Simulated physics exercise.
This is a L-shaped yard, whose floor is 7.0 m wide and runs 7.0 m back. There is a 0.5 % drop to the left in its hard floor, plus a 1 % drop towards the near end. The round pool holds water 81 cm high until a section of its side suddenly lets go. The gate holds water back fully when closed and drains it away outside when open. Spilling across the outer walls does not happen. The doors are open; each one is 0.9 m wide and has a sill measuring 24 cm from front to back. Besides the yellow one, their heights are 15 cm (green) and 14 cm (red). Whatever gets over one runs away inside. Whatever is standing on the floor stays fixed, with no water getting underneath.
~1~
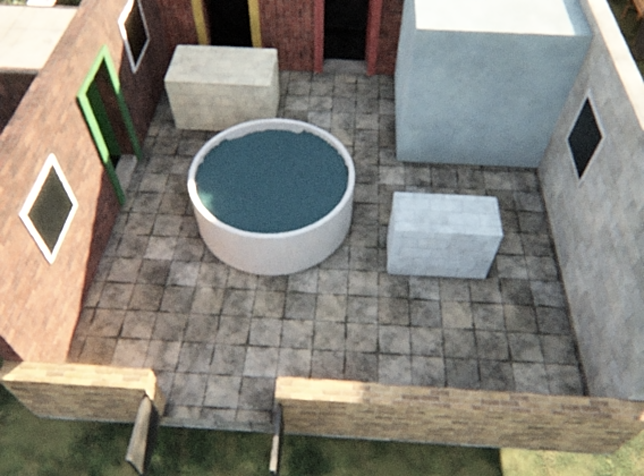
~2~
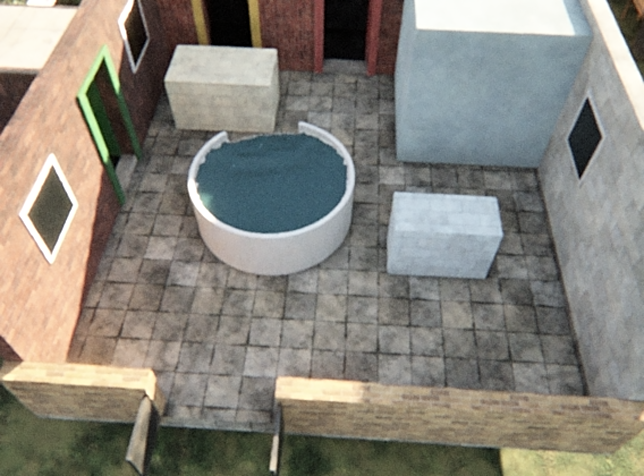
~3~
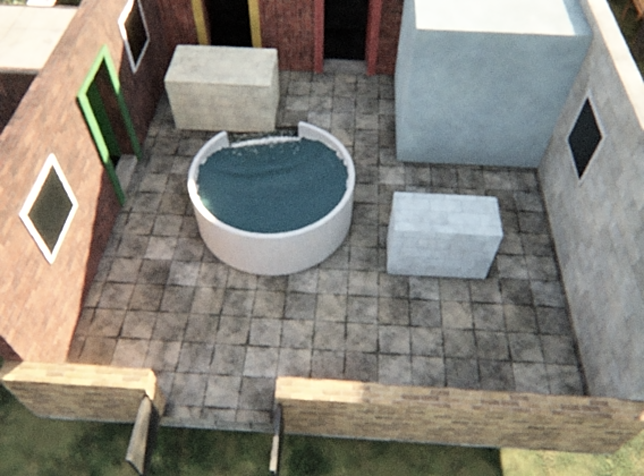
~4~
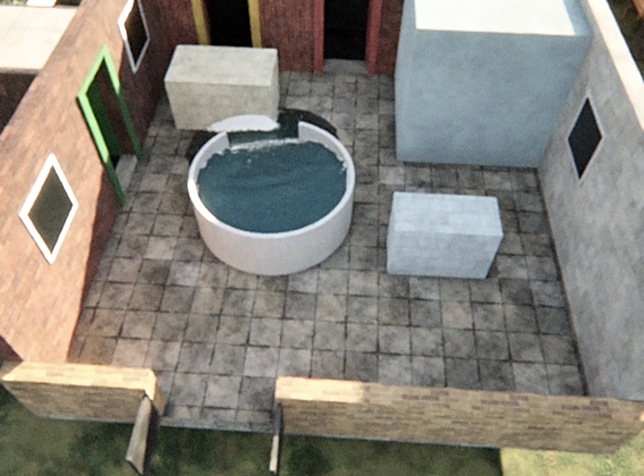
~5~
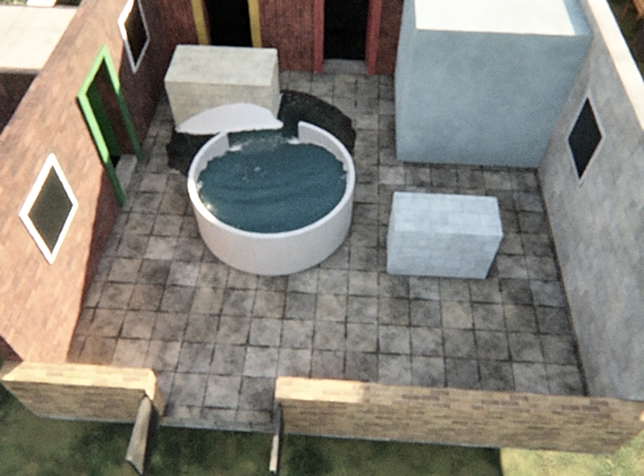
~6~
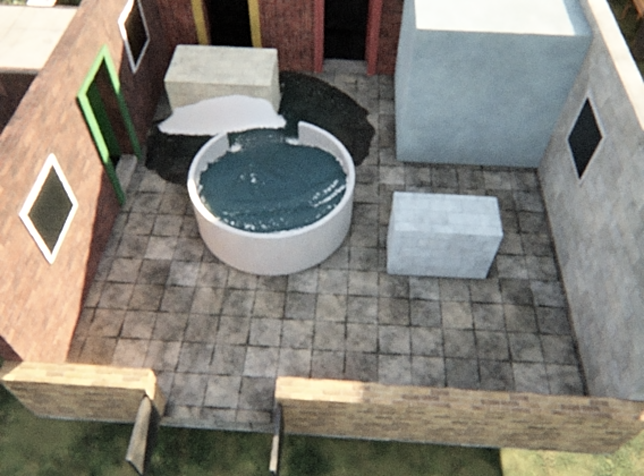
A large white round pool of blue-green water stands in a paved, brick-walled yard seen from high above by a still camera. A pale block sits behind it, another to its right near a tall light-blue block, with a green-framed door at left and yellow- and red-framed doorways behind. The far rim opens, and water pours out, spreading darkly around the rear block as the pool's surface ripples.
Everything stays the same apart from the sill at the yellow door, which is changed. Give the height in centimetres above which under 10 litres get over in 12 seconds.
18 cm.
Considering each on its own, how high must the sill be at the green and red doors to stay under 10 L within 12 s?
About 24 cm at green and about 26 cm at red.
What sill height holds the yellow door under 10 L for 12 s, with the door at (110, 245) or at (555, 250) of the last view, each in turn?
You'd want about 5.0 cm there first, then about 7.5 cm.
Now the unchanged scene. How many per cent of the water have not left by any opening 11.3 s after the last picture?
Close to 80 in a hundred.
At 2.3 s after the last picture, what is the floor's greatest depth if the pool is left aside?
About 32 cm at most.
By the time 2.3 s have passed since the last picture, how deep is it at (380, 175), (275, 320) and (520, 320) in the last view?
In that order: 3, 0 and 0 cm.
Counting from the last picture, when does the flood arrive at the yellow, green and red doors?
Front times - yellow: 0.6 s, green: 0.4 s, red: 0.2 s.
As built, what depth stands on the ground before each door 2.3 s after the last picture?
Door depths (cm): Yellow = 13, green = 21, red = 24.
Then, 0.7 s after the last picture water covers 25 % of the floor, deepest (58 cm) near (266, 135); 2 cm at the yellow door, 0 litres in over its 17 cm sill.
Then, 2.3 s after the last picture water covers 50 % of the floor, deepest (32 cm) near (266, 135); 13 cm at the yellow door, 0 litres in over its 17 cm sill.
Then, 11.3 s after the last picture water covers 100 % of the floor, deepest (12 cm) near (54, 391); 8 cm at the yellow door, 15 litres in over its 17 cm sill.
At the yellow door as built, the water peaked near 22 cm, 3.9 s after the last picture.
Run again over the same 12 s with other heights there, 26 litres in over 15 cm, 5 litres over 20 cm. The limit of 10 litres is kept from about 18 cm up.
